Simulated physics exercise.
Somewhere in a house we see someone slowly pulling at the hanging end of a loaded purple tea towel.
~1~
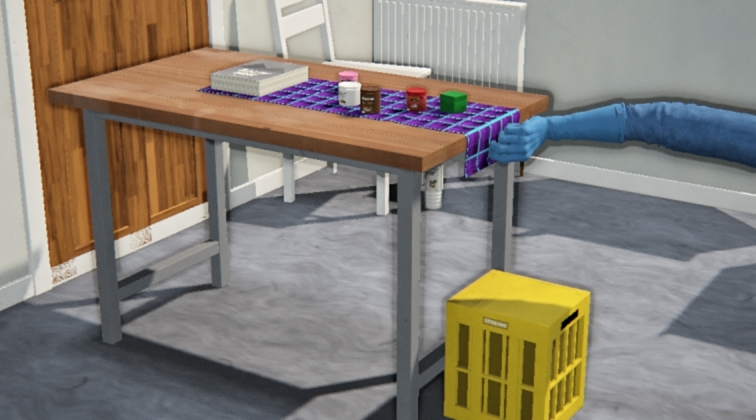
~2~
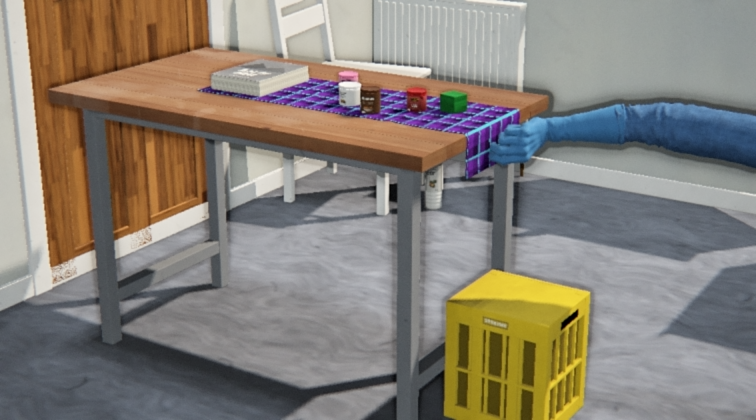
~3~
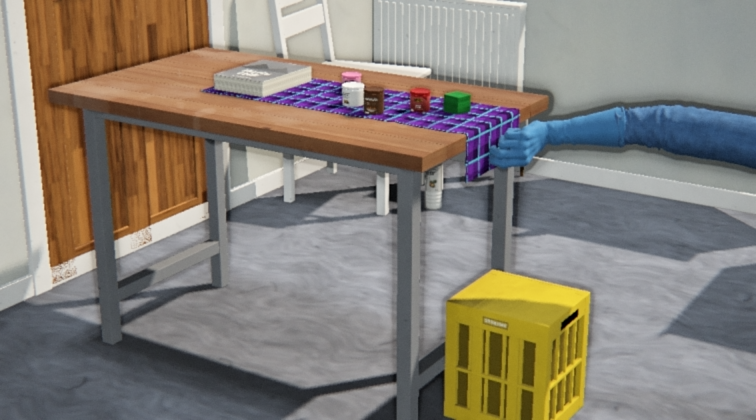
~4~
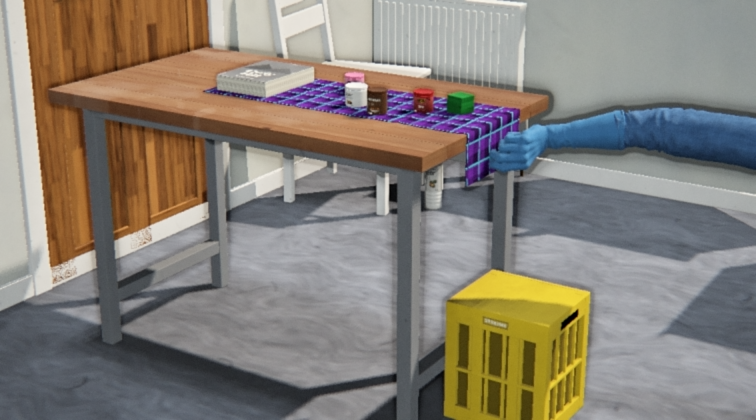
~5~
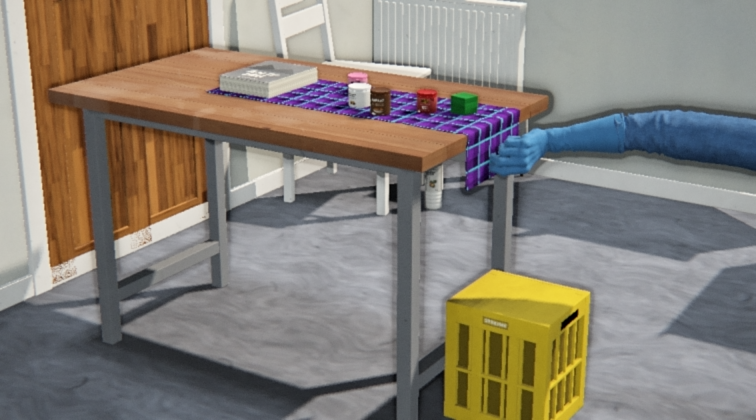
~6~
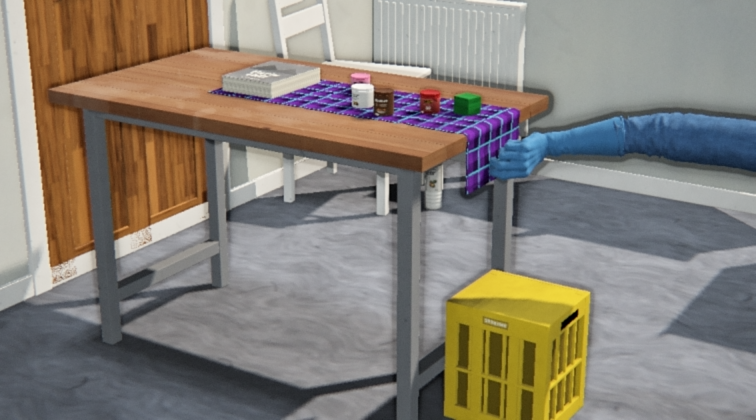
A blue-gloved hand slowly pulls a purple checked cloth, shifting the objects on it slightly right.
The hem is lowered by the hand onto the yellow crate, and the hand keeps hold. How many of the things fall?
Three.
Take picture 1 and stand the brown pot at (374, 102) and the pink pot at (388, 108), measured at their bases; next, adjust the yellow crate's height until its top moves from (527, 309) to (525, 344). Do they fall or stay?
Brown pot: Lost; pink pot: Lost.
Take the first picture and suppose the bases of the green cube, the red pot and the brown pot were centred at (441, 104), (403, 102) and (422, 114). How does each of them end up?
Green cube - leaves the top, red pot - leaves the top, brown pot - leaves the top.
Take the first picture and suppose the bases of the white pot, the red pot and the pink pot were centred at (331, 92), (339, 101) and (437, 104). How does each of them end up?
The white pot will stay where it is, the red pot will stay where it is, and the pink pot will end up down.
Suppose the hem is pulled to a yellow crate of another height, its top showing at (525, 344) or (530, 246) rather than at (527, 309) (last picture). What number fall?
Respectively 4 and 1.
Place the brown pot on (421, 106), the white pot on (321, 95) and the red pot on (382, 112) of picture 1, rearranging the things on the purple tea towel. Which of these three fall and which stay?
Brown pot: Off. White pot: Still up. Red pot: Off.
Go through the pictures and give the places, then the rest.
In the first picture, hem (465, 178); green cube (454, 94); red pot (417, 90); brown pot (370, 88); white pot (350, 84); pink pot (348, 73); top of the crate (527, 309).
In the second picture, hem (465, 179); green cube (454, 94).
In the third picture, hem (465, 183); red pot (420, 90).
In the fourth picture, hem (465, 187); brown pot (377, 89); top of the crate (527, 309).
In the fifth picture, hem (466, 191); white pot (359, 86).
In the sixth picture, hem (466, 195); green cube (467, 96); red pot (430, 92); brown pot (384, 90); white pot (362, 86); pink pot (360, 75).
Soon after, hem near (493, 222); green cube gone.
Then, hem near (493, 266); green cube and red pot gone.
At rest, hem on the crate; green cube, red pot and brown pot gone. Over the edge go three.
